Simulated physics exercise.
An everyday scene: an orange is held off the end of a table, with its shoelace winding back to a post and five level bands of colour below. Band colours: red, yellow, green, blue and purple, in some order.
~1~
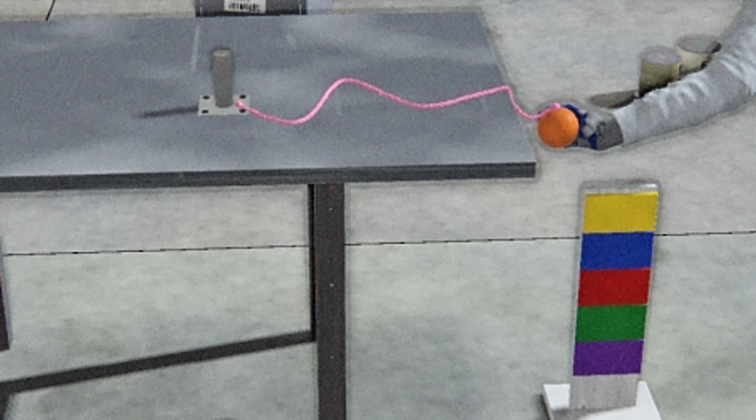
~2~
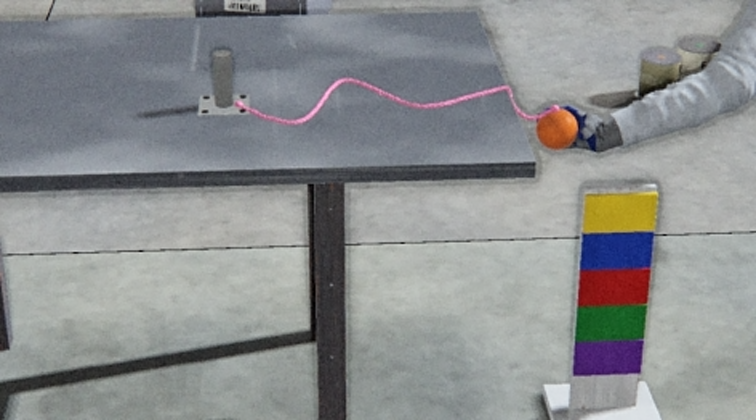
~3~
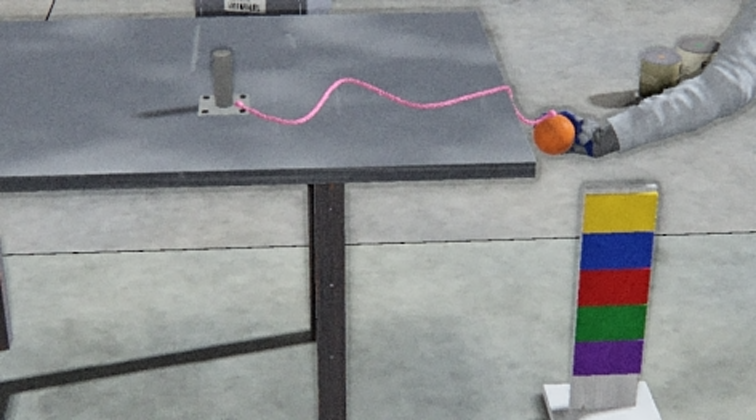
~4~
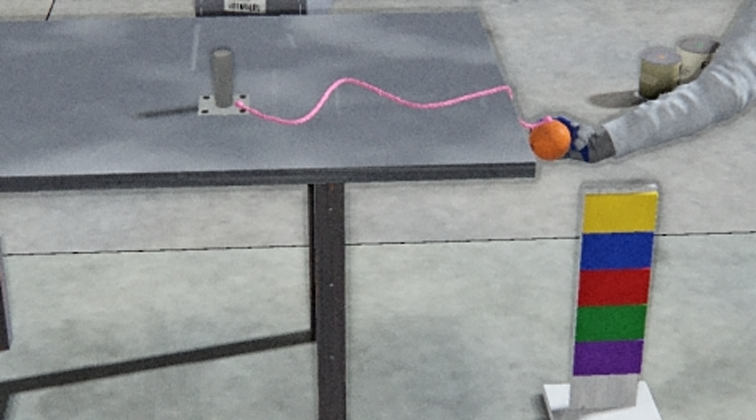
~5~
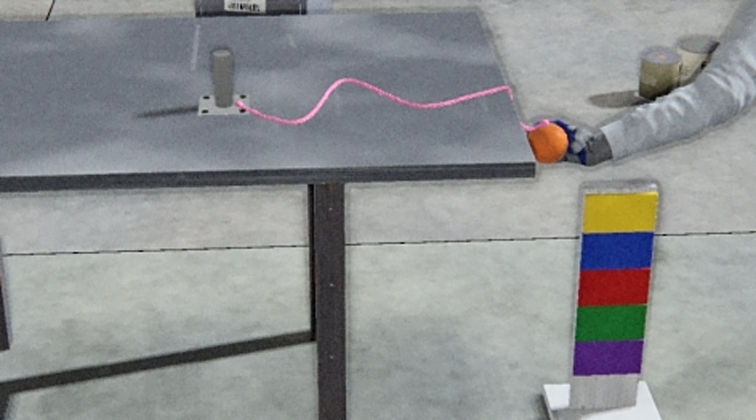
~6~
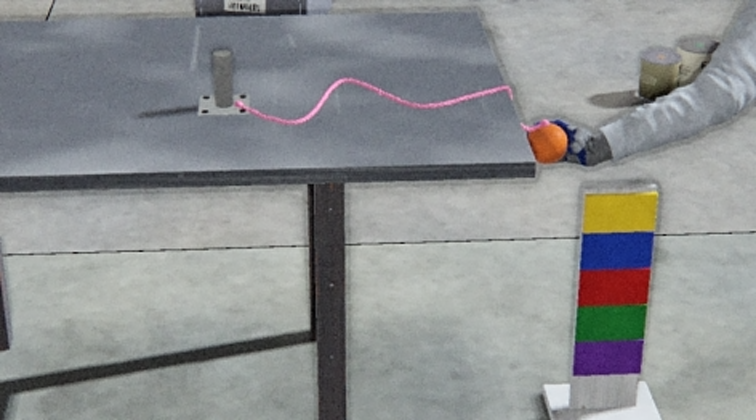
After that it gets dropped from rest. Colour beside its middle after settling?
Red.
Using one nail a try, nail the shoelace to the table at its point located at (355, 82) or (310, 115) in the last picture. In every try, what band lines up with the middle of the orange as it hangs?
Yellow, then blue.
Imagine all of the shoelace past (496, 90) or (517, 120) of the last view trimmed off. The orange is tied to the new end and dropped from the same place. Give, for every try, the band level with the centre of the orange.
Results, first to last: Yellow; blue.
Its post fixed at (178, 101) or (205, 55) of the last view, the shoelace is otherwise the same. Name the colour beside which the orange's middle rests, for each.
Blue; blue.
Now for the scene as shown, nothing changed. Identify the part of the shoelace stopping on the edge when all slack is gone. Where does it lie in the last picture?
Look close to (397, 99) - that's the one.
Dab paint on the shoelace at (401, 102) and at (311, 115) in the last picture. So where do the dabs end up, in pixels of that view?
Well, the first one sits at (511, 106), and the second one sits at (340, 100).
A little later, orange near (489, 266); level with blue.
Next, orange near (521, 294); level with red.
When it is over, orange near (509, 299); level with red. Its middle rests at the red band.
